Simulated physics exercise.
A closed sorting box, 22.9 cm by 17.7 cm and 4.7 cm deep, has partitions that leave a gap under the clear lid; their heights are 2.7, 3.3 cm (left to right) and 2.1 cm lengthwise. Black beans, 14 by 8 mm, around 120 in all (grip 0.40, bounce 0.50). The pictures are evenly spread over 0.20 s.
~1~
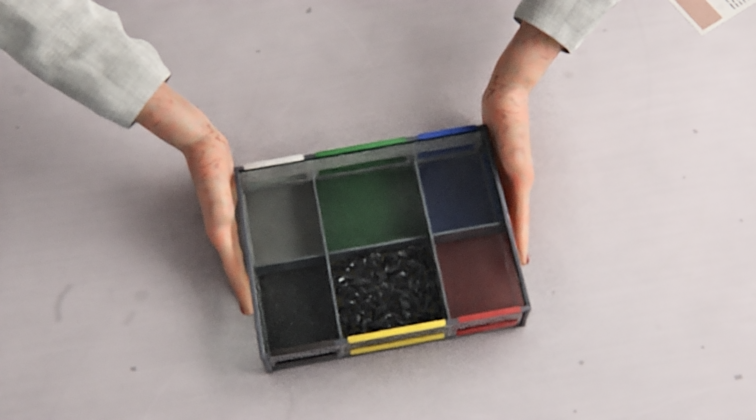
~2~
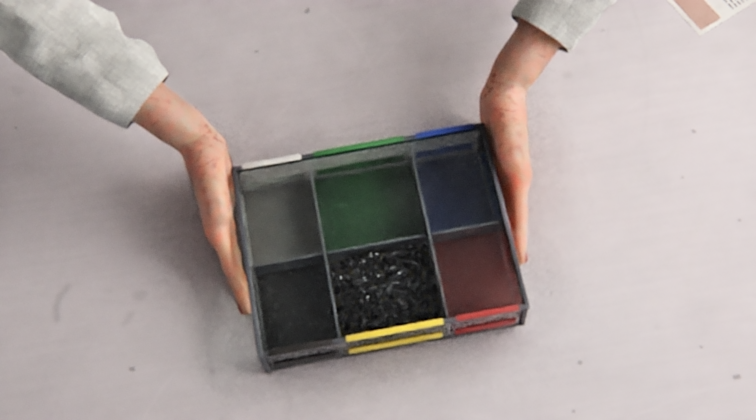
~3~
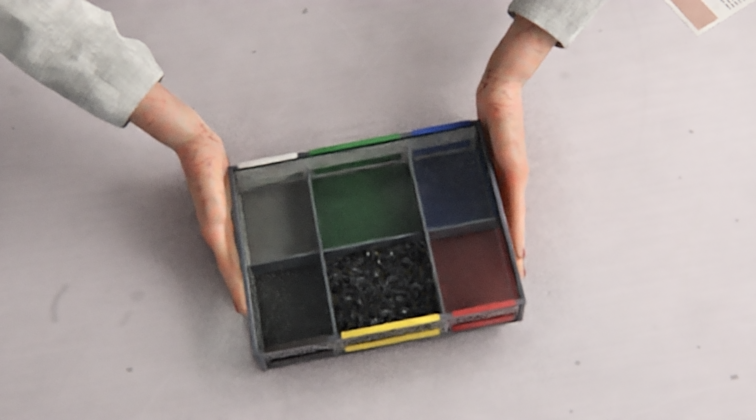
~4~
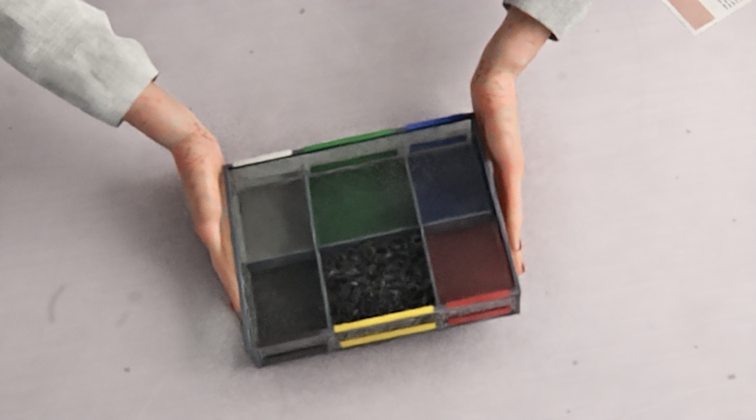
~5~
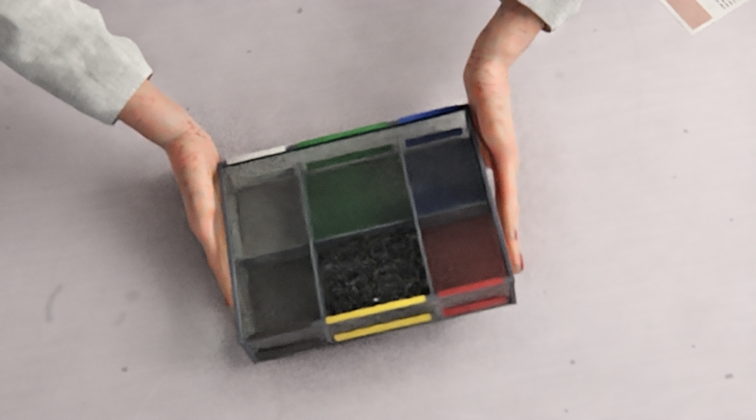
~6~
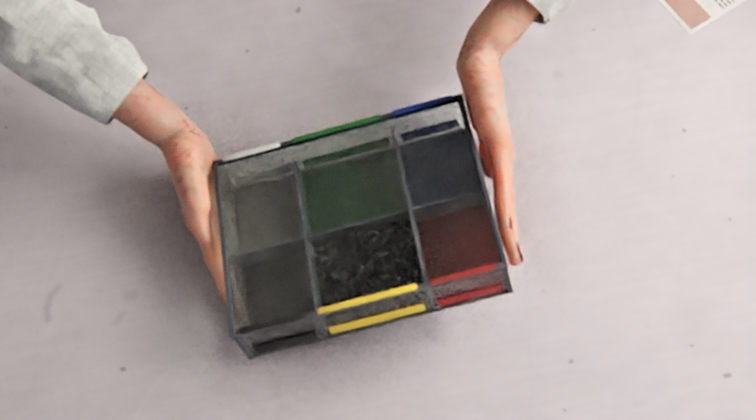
Two hands gradually tilt a closed, divided box of black beans above a pale surface.
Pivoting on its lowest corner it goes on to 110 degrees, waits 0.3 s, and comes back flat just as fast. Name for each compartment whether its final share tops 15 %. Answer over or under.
Red: Under, blue: Under, green: Under, yellow: Under, white: Over, black: Under.
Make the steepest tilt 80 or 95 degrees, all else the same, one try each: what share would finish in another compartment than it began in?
About 75 and 95 per cent.
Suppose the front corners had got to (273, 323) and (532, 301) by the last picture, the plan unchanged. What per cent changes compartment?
In that case some 50 per cent.
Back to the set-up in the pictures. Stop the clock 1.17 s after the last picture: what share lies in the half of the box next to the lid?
Some 80 per cent.
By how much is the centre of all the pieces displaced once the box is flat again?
Roughly 13.0 cm.
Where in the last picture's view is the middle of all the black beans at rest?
At about (265, 207).
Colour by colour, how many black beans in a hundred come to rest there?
Red 0, blue 0, green 5, yellow 0, white 95, black 0.
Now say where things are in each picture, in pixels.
Box tilt 0 degrees, front corners at (265, 354) and (526, 307); yellow 100 %, in the first frame.
Box tilt 1 degrees, front corners at (262, 353) and (525, 305), in the second frame.
Box tilt 3 degrees, front corners at (258, 351) and (521, 300), in the third frame.
Box tilt 6 degrees, front corners at (251, 346) and (516, 291), lowest corner left back, in the fourth frame.
Box tilt 10 degrees, front corners at (243, 340) and (510, 278), lowest corner left back, in the fifth frame.
Box tilt 14 degrees, front corners at (235, 332) and (502, 264), lowest corner left back; yellow 100 %, in the sixth frame.
Then, 1.17 s after the last picture, tilt 110 degrees; green 10 %, yellow 5 %, white 85 %.
Then, 1.97 s after the last picture, tilt 57 degrees; green 5 %, white 95 %.
Then, 2.77 s after the last picture, tilt 0 degrees; green 5 %, white 95 %.
In the end, red 0 %, blue 0 %, green 5 %, yellow 0 %, white 95 %, black 0 %.
